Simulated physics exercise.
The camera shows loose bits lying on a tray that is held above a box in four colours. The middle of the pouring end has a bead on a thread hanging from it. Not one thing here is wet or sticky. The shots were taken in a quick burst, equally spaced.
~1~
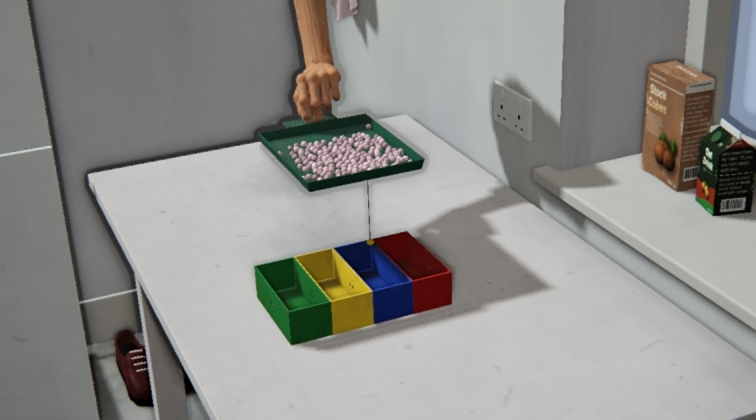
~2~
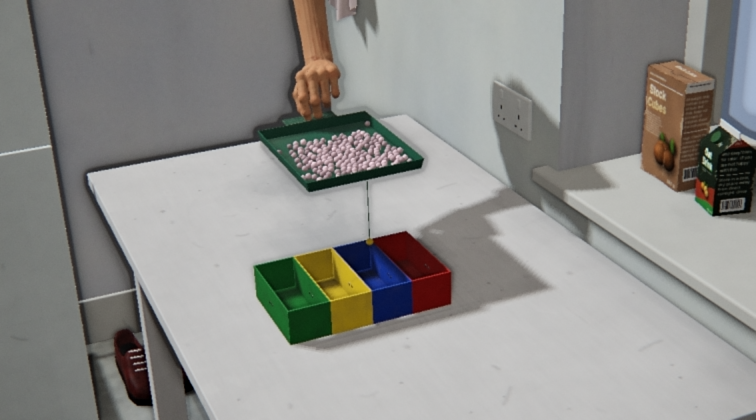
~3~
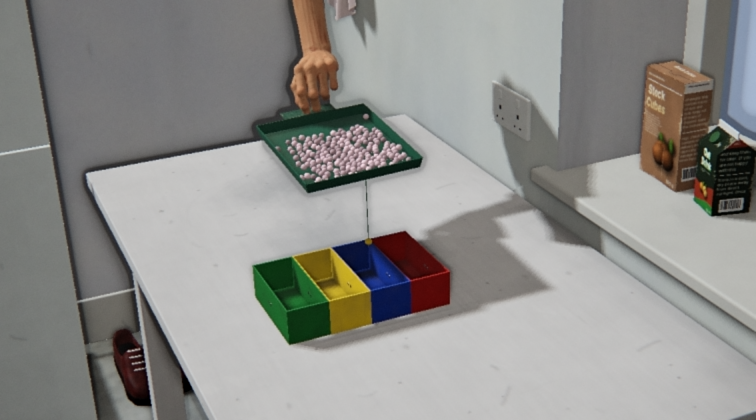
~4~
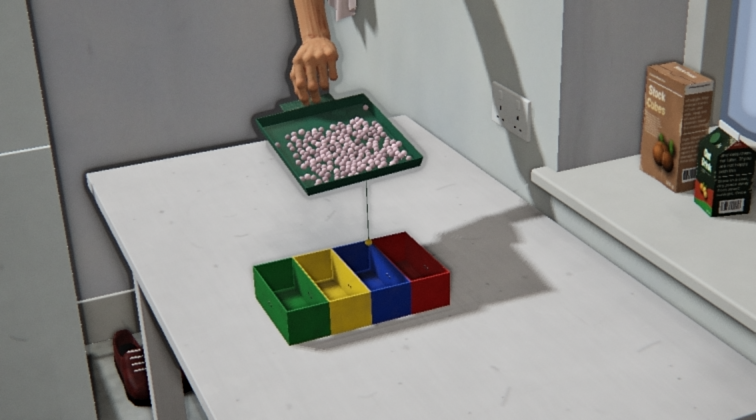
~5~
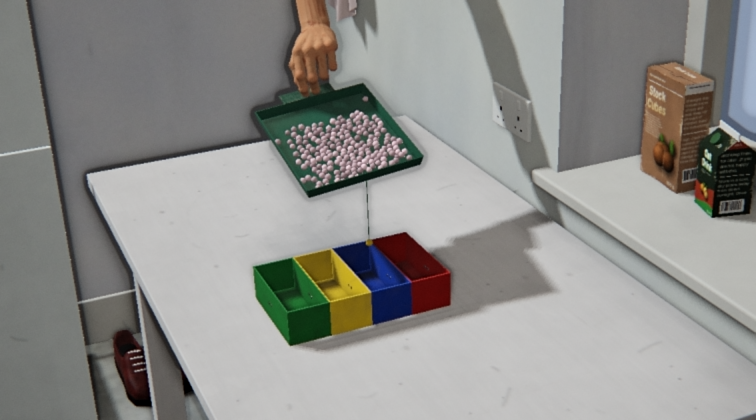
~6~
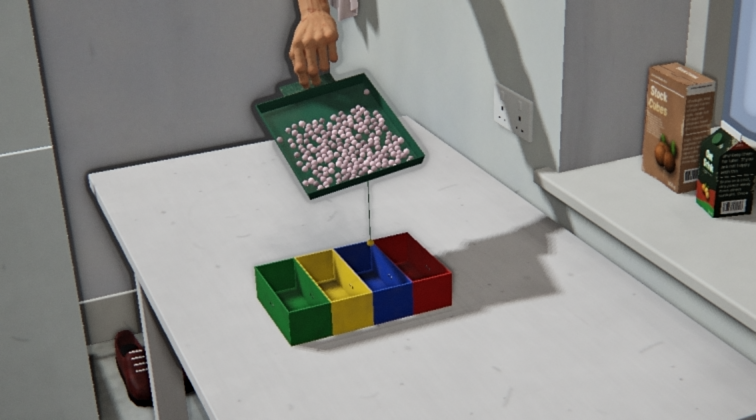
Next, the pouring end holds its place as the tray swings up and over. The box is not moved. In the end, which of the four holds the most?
The yellow cell holds the most.
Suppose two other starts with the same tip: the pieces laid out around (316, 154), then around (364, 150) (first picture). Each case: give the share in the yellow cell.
First case: Around 70 %; second case: Around 70 %.
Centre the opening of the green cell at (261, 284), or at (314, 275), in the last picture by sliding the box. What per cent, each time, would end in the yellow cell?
Some 50 percent in the first case, 30 percent in the second.
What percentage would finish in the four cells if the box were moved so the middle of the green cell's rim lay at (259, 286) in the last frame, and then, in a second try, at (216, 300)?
In turn about 100 and about 90 percent.
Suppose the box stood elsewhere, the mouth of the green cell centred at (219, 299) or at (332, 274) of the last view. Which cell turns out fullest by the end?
Try 1: The red one. Try 2: The green cell.
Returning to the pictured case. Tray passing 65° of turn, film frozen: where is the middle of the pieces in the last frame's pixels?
Somewhere about pixel (338, 174).
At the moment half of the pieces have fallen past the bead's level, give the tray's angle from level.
Somewhere near 90°.
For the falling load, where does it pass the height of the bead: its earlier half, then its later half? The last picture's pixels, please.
The opening part goes through (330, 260); what follows goes through (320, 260).
Soon, tray tipped steeply; most on the tray; a stray few in the yellow cell; a stray few in the green cell; a small part falling or outside the box.
A while on, tray tipped past a quarter turn; a stray few on the tray; about half in the yellow cell; a small part in the blue cell; a small part in the green cell; a small part falling or outside the box.
Towards the end, tray tipped past a quarter turn; about two thirds in the yellow cell; about a quarter in the blue cell; a small part in the green cell; a stray few falling or outside the box.
Finally, tray tipped past a quarter turn; about two thirds in the yellow cell; about a quarter in the blue cell; a small part in the green cell; none in the red cell; a stray few outside the box.
